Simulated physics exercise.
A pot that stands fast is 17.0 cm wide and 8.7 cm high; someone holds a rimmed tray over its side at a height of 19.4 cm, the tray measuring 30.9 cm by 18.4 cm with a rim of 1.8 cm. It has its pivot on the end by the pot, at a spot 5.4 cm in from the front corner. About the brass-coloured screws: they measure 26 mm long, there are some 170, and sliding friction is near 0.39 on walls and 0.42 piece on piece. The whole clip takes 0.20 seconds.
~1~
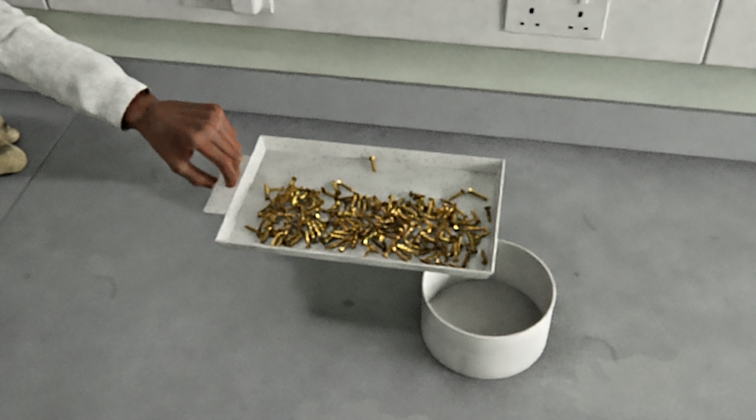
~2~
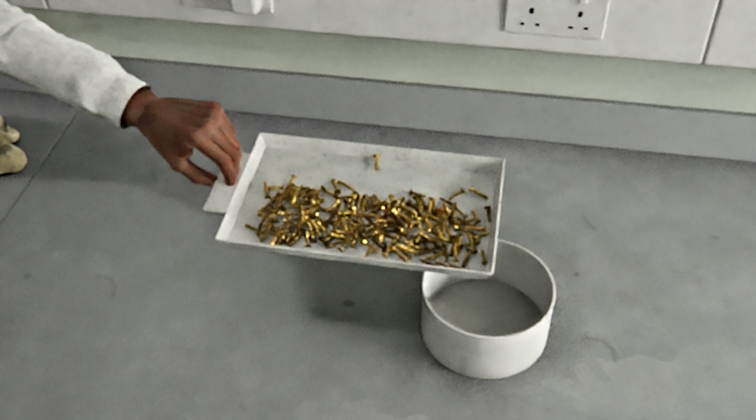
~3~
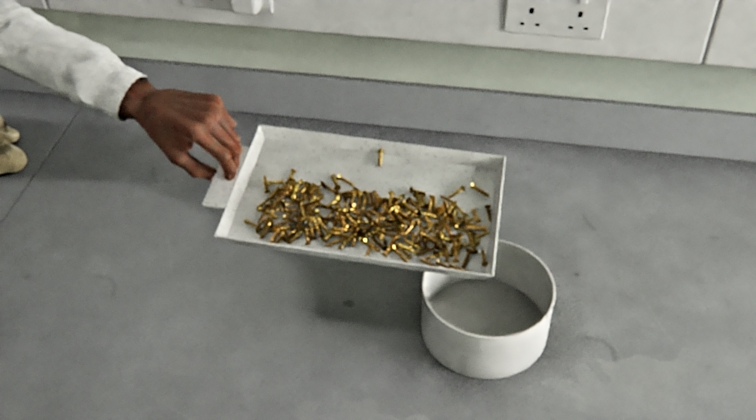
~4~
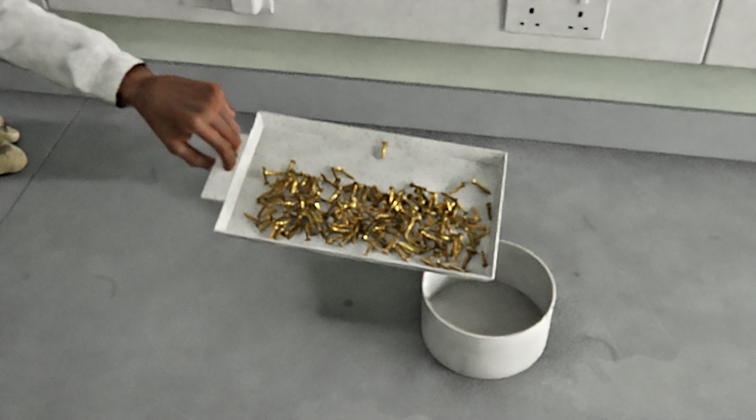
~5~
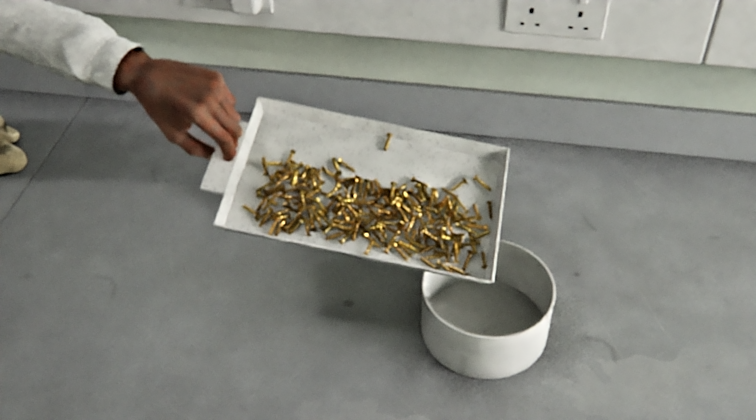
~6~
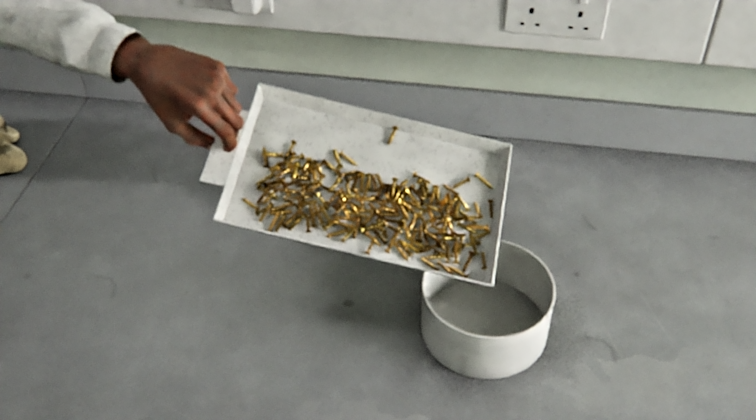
A white rimmed tray scattered with small brass-coloured screws tilted gradually as a hand raised its left end, its right end staying low over a round white pot on the grey floor.
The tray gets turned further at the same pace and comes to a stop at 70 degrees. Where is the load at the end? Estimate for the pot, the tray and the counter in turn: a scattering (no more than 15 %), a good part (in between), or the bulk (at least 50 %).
Estimate - pot: A scattering, tray: A scattering, counter: The bulk.
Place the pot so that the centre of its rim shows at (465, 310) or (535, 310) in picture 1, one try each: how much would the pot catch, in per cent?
Try one: ~ 55 %; try two: ~ 20 %.
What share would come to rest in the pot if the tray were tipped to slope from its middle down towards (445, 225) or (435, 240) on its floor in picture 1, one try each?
I'd put it at roughly 25 per cent for the first tilt and roughly 15 per cent for the second.
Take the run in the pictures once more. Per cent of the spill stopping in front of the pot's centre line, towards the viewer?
About 100 percent of the spill.
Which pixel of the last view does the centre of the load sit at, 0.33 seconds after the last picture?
Estimated load position: Around (425, 257).
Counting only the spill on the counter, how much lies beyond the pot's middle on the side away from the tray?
About 70 per cent.
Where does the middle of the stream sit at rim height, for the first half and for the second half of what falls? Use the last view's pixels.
The first half passes near (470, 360) and the second half near (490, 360).
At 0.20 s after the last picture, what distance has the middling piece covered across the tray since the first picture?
By then it sits near 2 cm from where it began.
Then, 0.20 s after the last picture, tilt 46 degrees; the tray holds 100 %, the pot 0 %.
Then, 0.33 s after the last picture, tilt 63 degrees; the tray holds 95 %, the pot 0 %.
Then, 0.59 s after the last picture, tilt 70 degrees; the tray holds 10 %, the pot 5 %.
In the end, pot 5 %, tray 5 %, counter 90 %.
